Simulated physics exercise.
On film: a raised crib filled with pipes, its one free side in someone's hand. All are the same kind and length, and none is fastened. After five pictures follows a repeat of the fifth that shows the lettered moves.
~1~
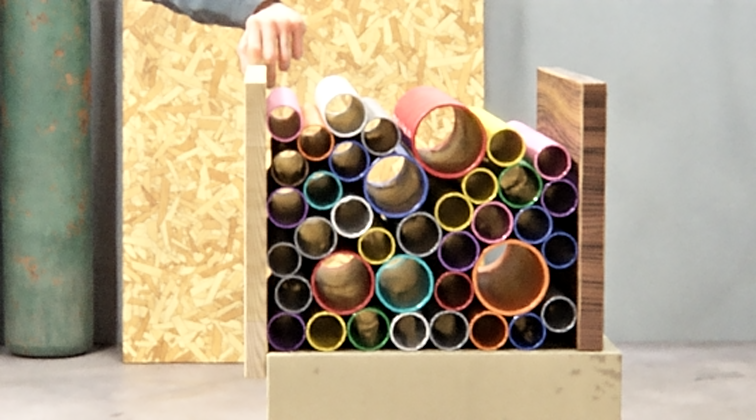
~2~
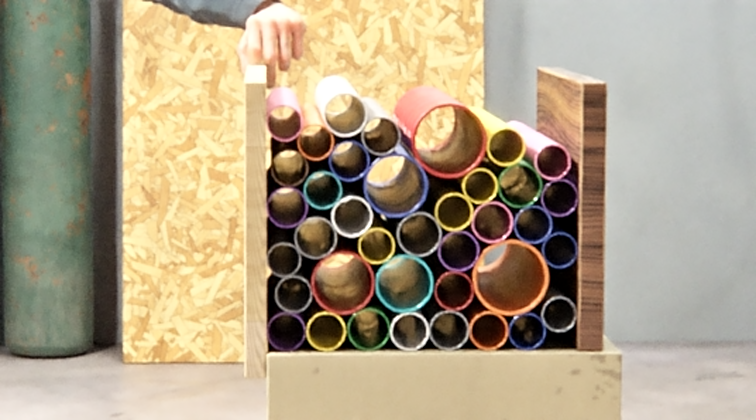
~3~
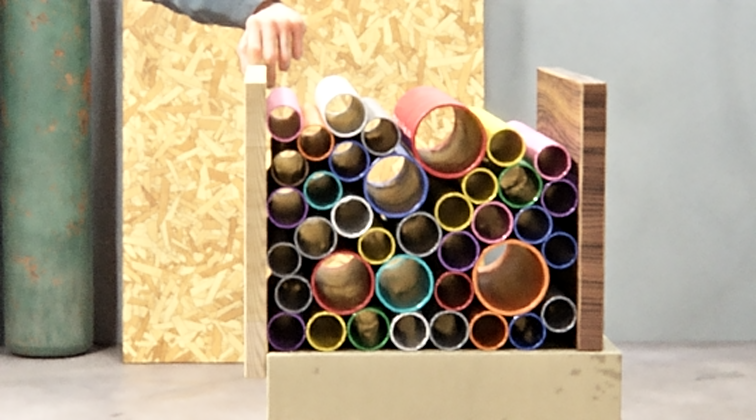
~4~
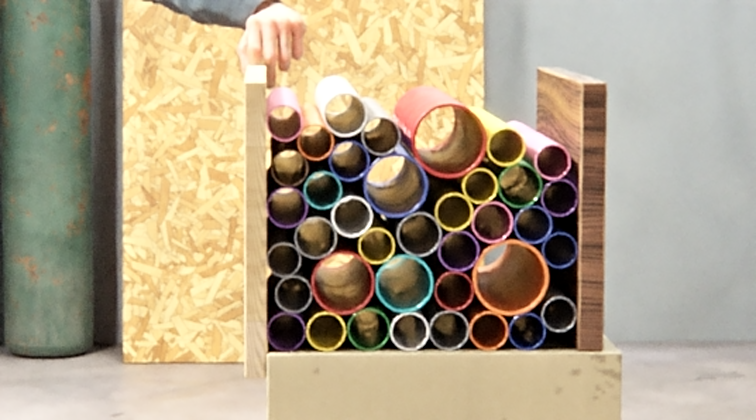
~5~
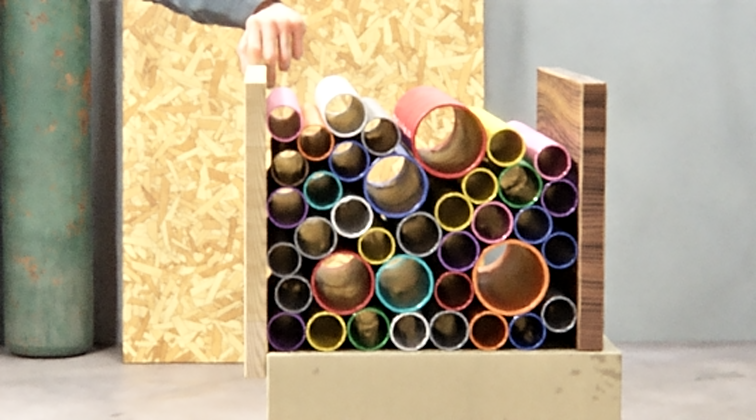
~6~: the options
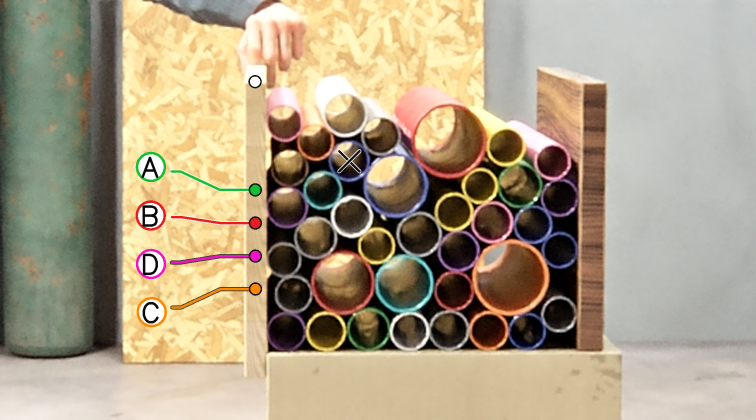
Nothing visibly moves, and the camera stays fixed, looking straight at the open ends of a stack of colourful pipes between two upright boards on a beige base. Red, orange, turquoise, blue, yellow, pink and purple rims crowd together, with a dark wood board at right and a pale one at left. A hand from a grey-blue sleeve stays on the pale board's top, before a speckled panel and green cylinder.
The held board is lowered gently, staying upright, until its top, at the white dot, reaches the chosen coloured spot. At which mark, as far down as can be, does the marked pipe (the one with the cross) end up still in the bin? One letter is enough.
Mark B is as low as it can go.
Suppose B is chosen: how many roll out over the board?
At B the number is four.
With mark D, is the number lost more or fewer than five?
It loses more than five.
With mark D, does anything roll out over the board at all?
Yes, at D.
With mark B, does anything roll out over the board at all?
Yes.
On the marked copy, A at (255, 190); B at (256, 223); C at (256, 289); D at (256, 256); the cross at (349, 161); the white dot at (255, 82).
With B. Early on, top of the board (266, 150).
Further on, top of the board (266, 222).
At the end, top of the board (266, 222), about four out over the board, the crossed one still inside.
As for the rest, A keeps the crossed one inside; C lets the crossed one out; D lets the crossed one out.
